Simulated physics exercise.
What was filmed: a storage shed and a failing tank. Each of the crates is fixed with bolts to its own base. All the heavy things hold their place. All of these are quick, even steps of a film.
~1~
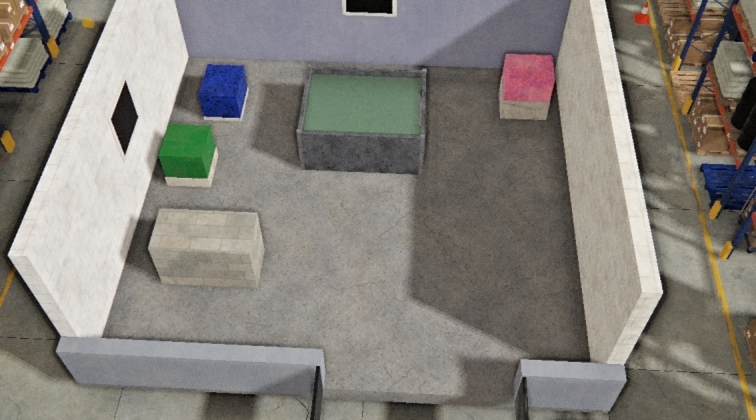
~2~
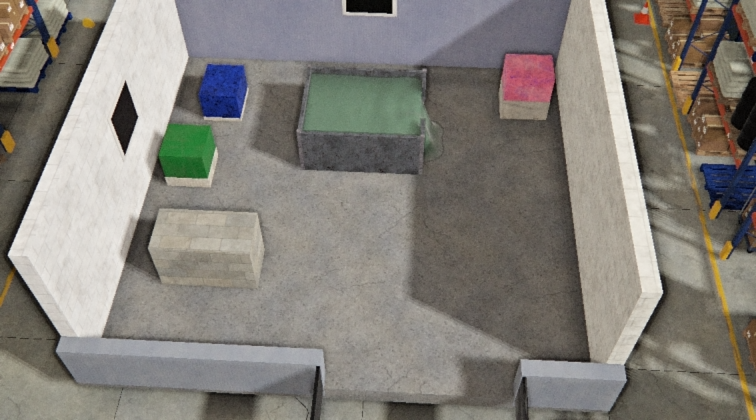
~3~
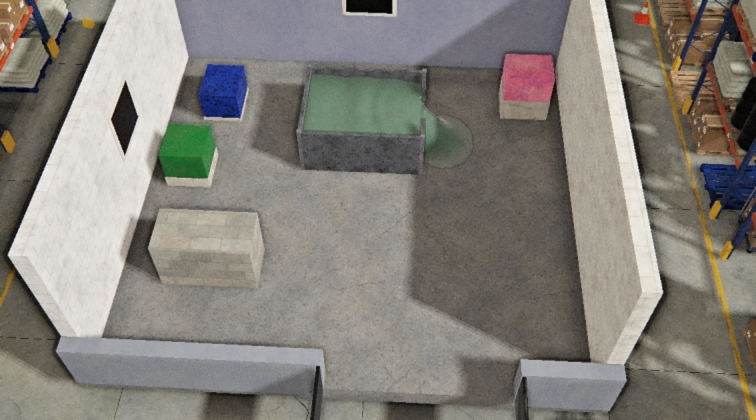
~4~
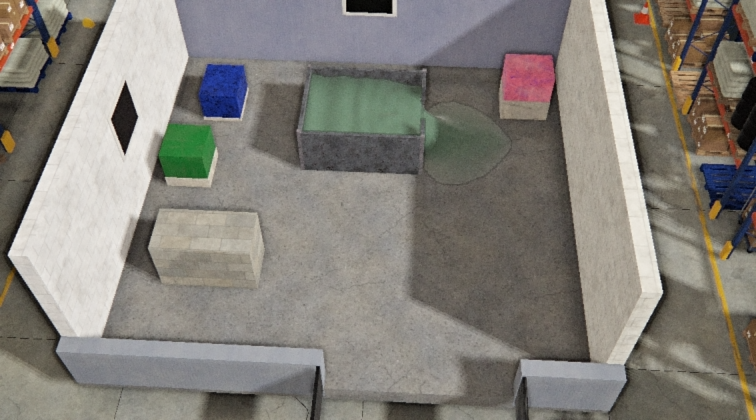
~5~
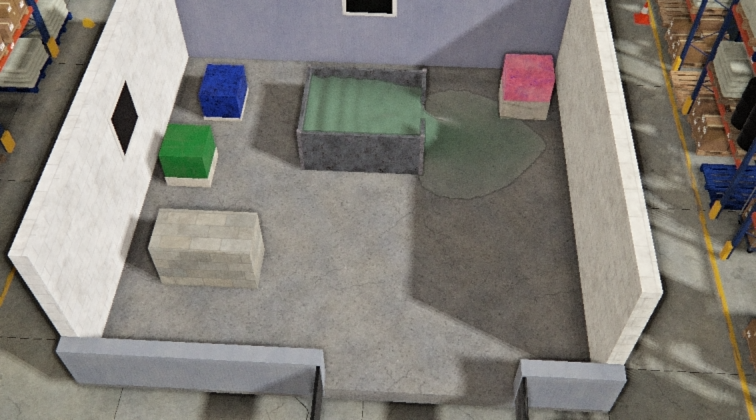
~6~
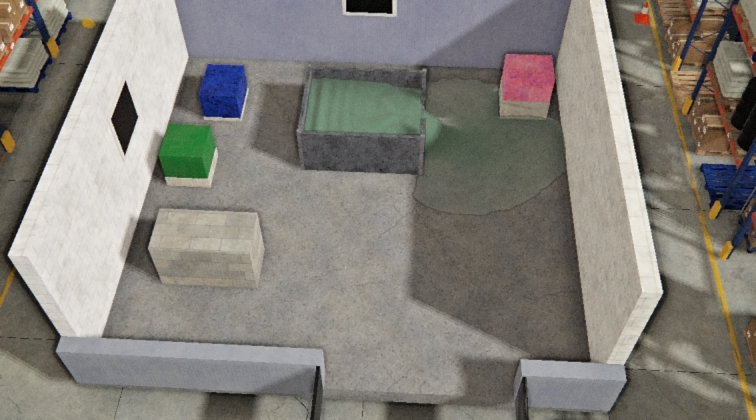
Greenish water poured out of the right side of a dark gray tank in a walled space and spread across the floor in a widening pool, reaching the pink-topped block and the right wall.
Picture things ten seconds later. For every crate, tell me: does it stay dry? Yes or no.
Here is how it goes: The green crate, yes, it stays dry; the blue crate, no, it gets wet; the pink crate, yes, it stays dry.
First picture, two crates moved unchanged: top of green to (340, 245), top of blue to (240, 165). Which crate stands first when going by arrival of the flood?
Answer: The pink crate.
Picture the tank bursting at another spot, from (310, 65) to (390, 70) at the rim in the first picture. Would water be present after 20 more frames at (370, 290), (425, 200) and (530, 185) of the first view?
Spot one spared, spot two spared, spot three inundated.
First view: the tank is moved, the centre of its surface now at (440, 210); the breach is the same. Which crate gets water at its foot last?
Answer: The green one.
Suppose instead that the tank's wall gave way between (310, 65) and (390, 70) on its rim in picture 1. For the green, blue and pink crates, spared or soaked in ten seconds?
Result: Green crate is swamped; blue crate is swamped; pink crate is not reached.
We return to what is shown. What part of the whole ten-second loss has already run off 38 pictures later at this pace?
Approximately 45 in a hundred, I think.
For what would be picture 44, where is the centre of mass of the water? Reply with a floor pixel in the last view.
Close to (426, 172), I reckon.
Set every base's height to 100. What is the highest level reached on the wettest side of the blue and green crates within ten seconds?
Near 180 and 40 in a hundred.
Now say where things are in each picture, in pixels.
In the first picture, still water in the water tank at (364, 104).
In the second picture, the front is at (432, 158), out from the gap at (420, 127).
In the third picture, the front is at (469, 149), out from the gap at (420, 129).
In the fourth picture, water pours out at (420, 130) and has run to (506, 148).
In the fifth picture, water pours out at (420, 128) and has run to (539, 150).
In the sixth picture, water pours out at (420, 129) and has run to (565, 166).
A moment on, water covers 20 % of the floor; the green crate not reached, the blue crate not reached, the pink crate water round its plinth.
Next, water covers 25 % of the floor; the green crate not reached, the blue crate not reached, the pink crate water round its plinth.
Then, water covers 40 % of the floor; the green crate not reached, the blue crate not reached, the pink crate water round its plinth.
Later, water covers 60 % of the floor; the green crate water round its plinth, the blue crate water round its plinth, the pink crate water round its plinth.
In the end, water covers 90 % of the floor; the green crate stayed above the water, the blue crate was topped, the pink crate stayed above the water.
